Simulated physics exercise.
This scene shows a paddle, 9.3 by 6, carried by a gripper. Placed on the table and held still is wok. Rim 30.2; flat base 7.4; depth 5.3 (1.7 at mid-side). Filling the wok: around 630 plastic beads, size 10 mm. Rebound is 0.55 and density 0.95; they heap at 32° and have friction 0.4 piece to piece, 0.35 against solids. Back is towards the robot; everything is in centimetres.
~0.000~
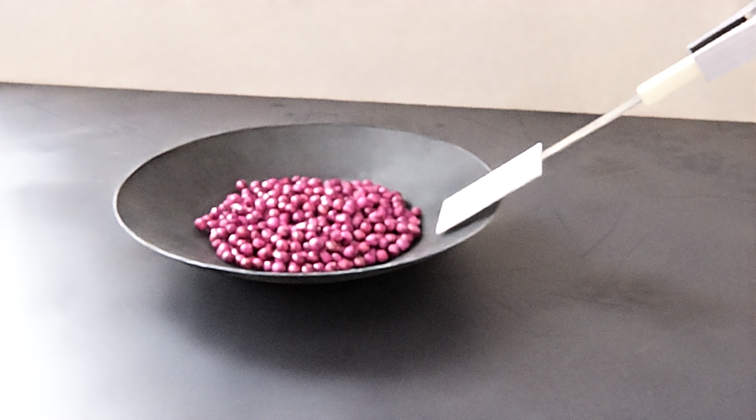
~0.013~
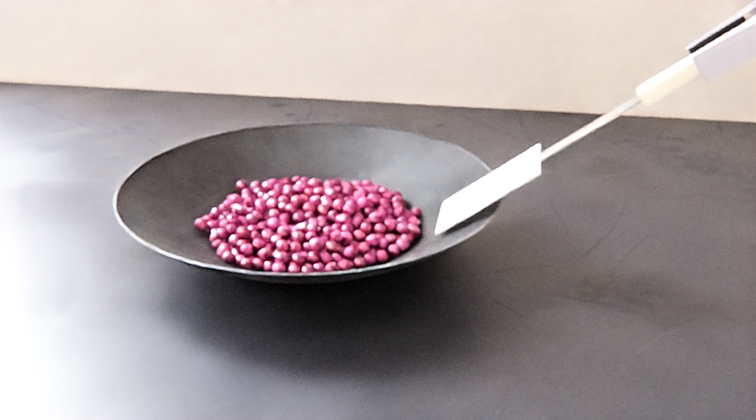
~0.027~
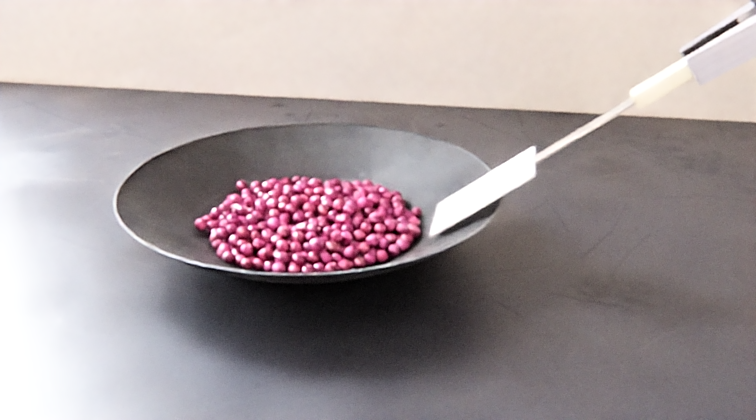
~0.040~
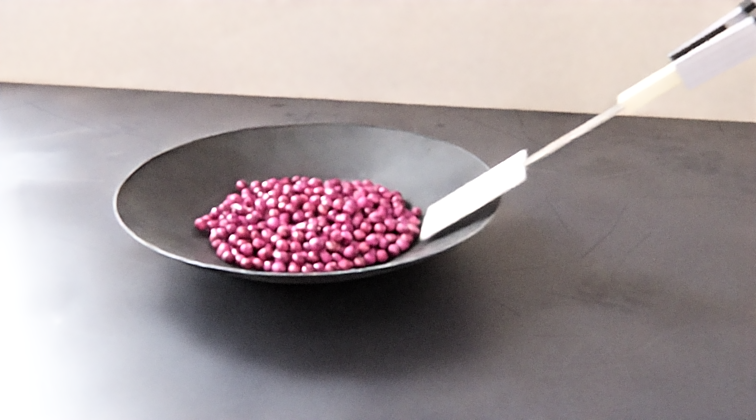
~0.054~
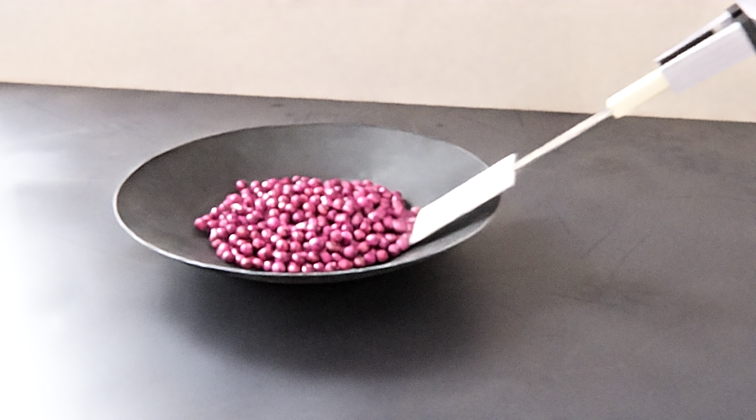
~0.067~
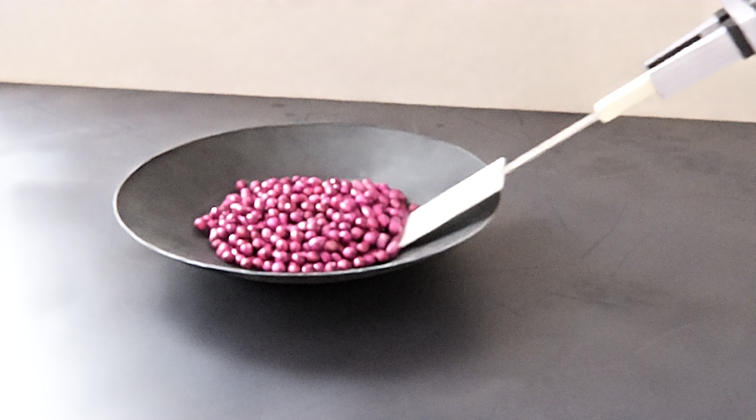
A gripper at the upper right holds a white paddle angled down into a wide, dark grey wok on a dark tabletop, seen from the front and slightly above against a pale wall. Glossy magenta beads lie heaped in the middle of the wok. After barely moving at first, the paddle slides a short way left and slightly down, nudging the beads at the heap's right edge, while the wok and camera stay still.
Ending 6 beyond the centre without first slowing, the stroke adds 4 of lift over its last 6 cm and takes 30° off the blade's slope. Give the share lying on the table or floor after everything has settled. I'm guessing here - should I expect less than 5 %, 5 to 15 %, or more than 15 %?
You should expect less than 5 %.
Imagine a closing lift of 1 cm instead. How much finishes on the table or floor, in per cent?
About 0 %.
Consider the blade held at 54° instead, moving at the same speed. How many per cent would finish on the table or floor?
It would come to roughly 0 percent.
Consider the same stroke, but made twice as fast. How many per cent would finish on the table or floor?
It would be roughly 10 percent.
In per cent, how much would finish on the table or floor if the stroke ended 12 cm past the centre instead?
I'd expect close to 15 per cent then.
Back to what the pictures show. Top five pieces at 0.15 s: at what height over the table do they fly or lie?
Somewhere near 4 cm, I'd say.
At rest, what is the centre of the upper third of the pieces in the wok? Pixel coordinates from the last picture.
(214, 198).
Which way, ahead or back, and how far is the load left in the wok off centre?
It sits near 4.0 centimetres ahead of centre.
After 0.15 s, sloping 37°, highest piece 5 above the table; 626 in the wok.
After 0.23 s, sloping 26°, highest piece 5 above the table; 626 in the wok.
After 0.48 s, sloping 7°, highest piece 6 above the table; 626 in the wok.
After 1.53 s, sloping 7°, highest piece 5 above the table; 626 in the wok.
At rest, 626 in the wok. That is 0 % on the table or floor.
